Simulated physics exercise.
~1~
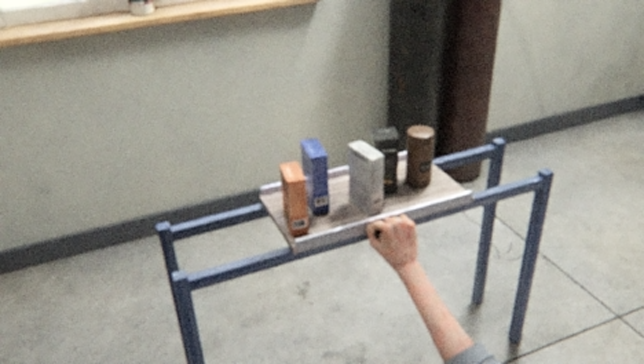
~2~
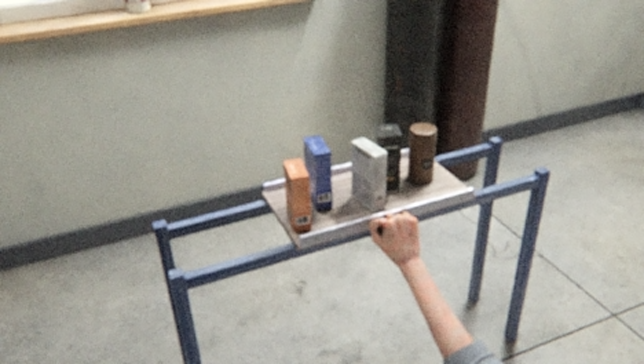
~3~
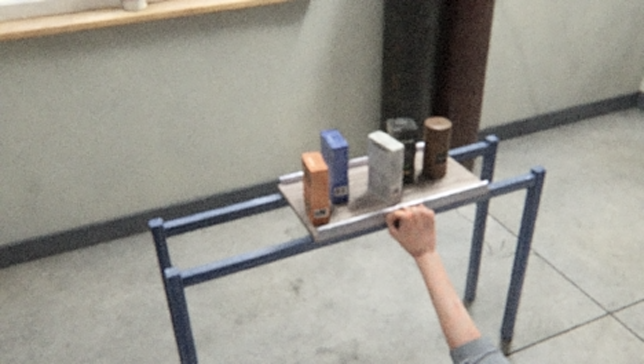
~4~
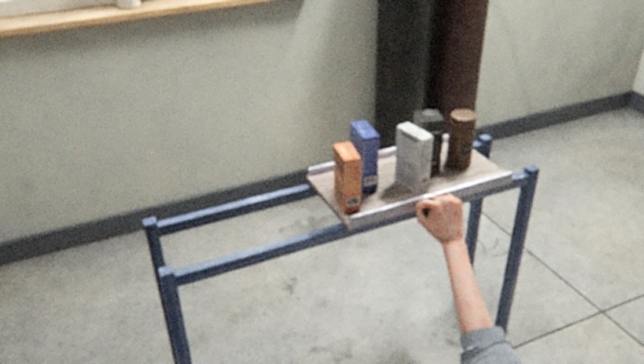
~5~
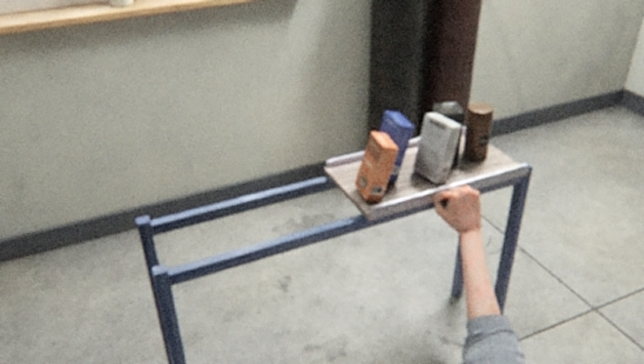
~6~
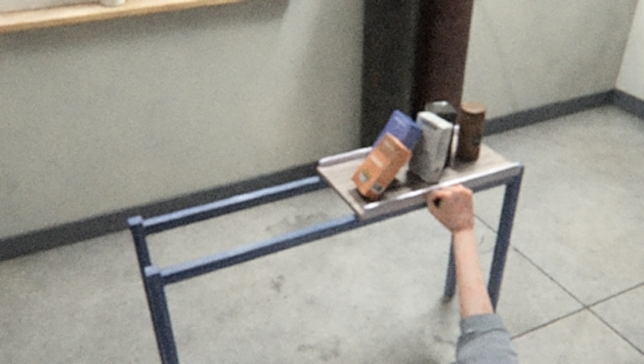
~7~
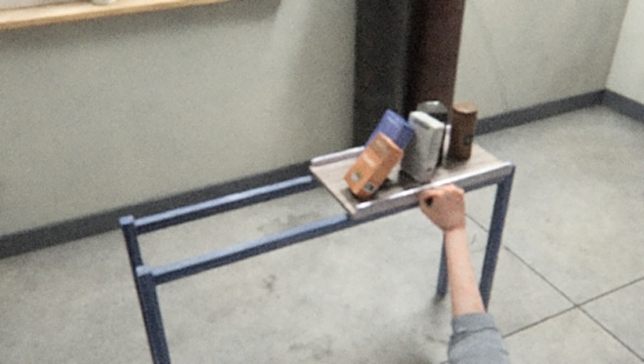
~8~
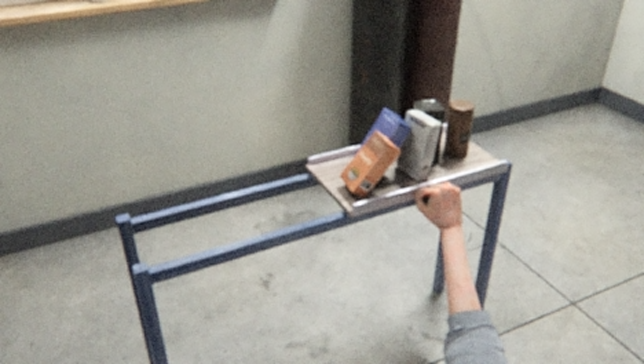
In a bare room with pale walls and a concrete floor, seen from above and to the front, a small tray rests on two blue rails. On it stand an orange packet and a blue packet at the left, a white packet in the middle, and a black carton and brown jar at the right. A hand grips the tray's front edge and slides it rightward, faster and faster, to the end of the rails. As it stops, the orange and blue packets tip right, and the white one tilts slightly. Finally, the orange and blue packets lean steeply while the carton and jar stand upright.
